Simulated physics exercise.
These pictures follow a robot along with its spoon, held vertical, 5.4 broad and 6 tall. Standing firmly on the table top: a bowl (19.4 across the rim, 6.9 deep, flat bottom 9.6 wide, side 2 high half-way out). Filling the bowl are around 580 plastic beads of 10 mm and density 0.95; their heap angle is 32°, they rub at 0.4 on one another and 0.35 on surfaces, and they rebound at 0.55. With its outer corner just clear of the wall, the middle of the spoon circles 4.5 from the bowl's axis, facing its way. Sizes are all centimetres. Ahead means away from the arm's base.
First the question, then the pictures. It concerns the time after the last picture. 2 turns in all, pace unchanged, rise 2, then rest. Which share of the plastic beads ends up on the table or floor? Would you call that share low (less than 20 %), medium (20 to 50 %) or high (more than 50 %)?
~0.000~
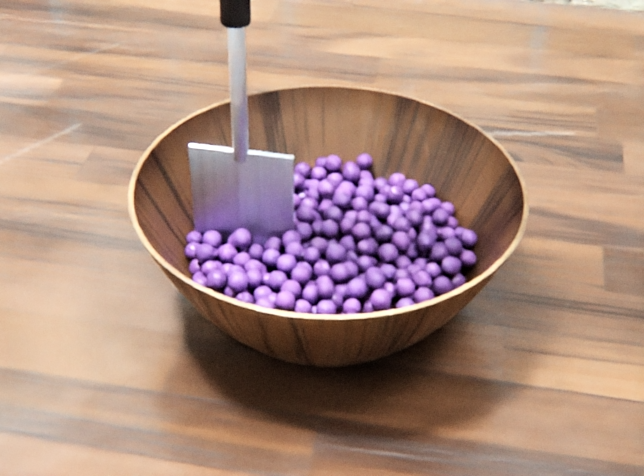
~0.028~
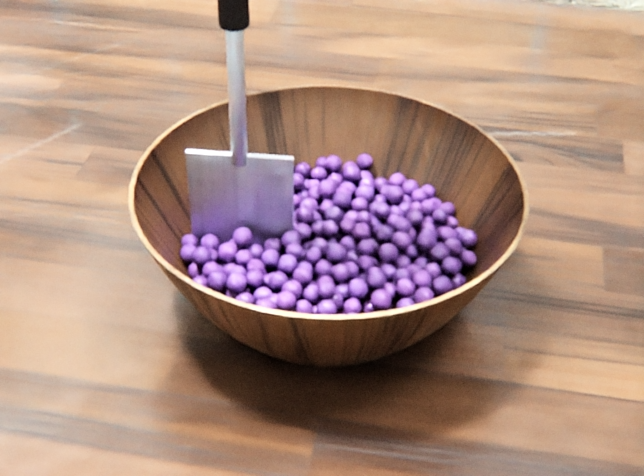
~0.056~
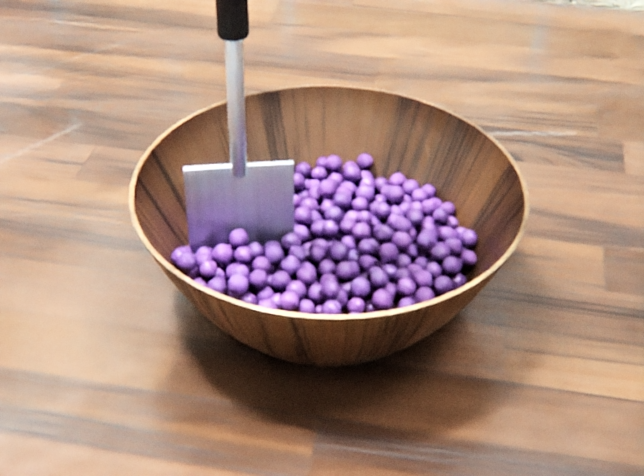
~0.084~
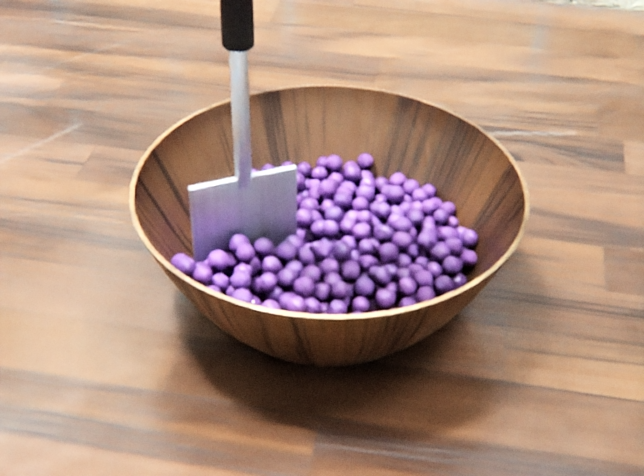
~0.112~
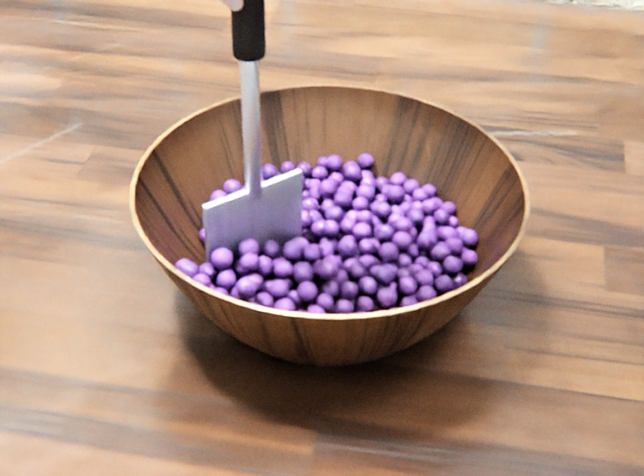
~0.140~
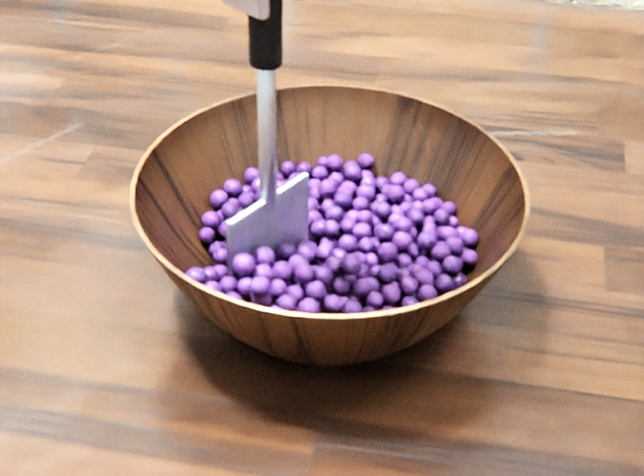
I would call it low.
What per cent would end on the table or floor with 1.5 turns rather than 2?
Then about 5 per cent.
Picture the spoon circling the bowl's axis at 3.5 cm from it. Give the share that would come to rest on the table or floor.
Around 0 in a hundred, in that case.
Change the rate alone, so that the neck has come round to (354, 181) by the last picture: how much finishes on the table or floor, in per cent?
Roughly 25 percent of it.
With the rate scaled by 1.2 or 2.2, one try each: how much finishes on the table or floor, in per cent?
Some 10 and 30 per cent.
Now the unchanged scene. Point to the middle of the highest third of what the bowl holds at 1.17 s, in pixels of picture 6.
(380, 241).
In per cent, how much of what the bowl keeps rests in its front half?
I'd put it near 50 per cent.
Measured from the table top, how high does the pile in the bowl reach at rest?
It reaches some 6.0 cm above the table.
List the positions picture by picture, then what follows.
Spoon neck at (240, 125), 0° round; upper third of the load around (334, 241), from x 195 to 470, top at y 160; 584 in the bowl, in the first frame.
Spoon neck at (238, 128), 5° round; upper third of the load around (334, 245), from x 190 to 470, top at y 160, in the second frame.
Spoon neck at (238, 139), 18° round; upper third of the load around (334, 252), from x 180 to 470, top at y 160, in the third frame.
Spoon neck at (242, 151), 32° round; upper third of the load around (333, 253), from x 180 to 470, top at y 160, in the fourth frame.
Spoon neck at (253, 161), 46° round; upper third of the load around (333, 259), from x 185 to 470, top at y 160, in the fifth frame.
Spoon neck at (268, 171), 60° round; upper third of the load around (334, 264), from x 195 to 470, top at y 160; 584 in the bowl, in the sixth frame.
By 0.66 s, 320° round, highest piece 8 above the table; 559 in the bowl, 19 on the table or floor, 6 in flight or on the tool.
By 1.17 s, 220° round, highest piece 7 above the table; 553 in the bowl, 30 on the table or floor, 1 in flight or on the tool.
By 1.63 s, 0° round, highest piece 6 above the table; 553 in the bowl, 31 on the table or floor.
By 2.33 s, 0° round, highest piece 6 above the table; 553 in the bowl, 31 on the table or floor.
Final count, 553 in the bowl, 31 on the table or floor. That is 5 % on the table or floor.
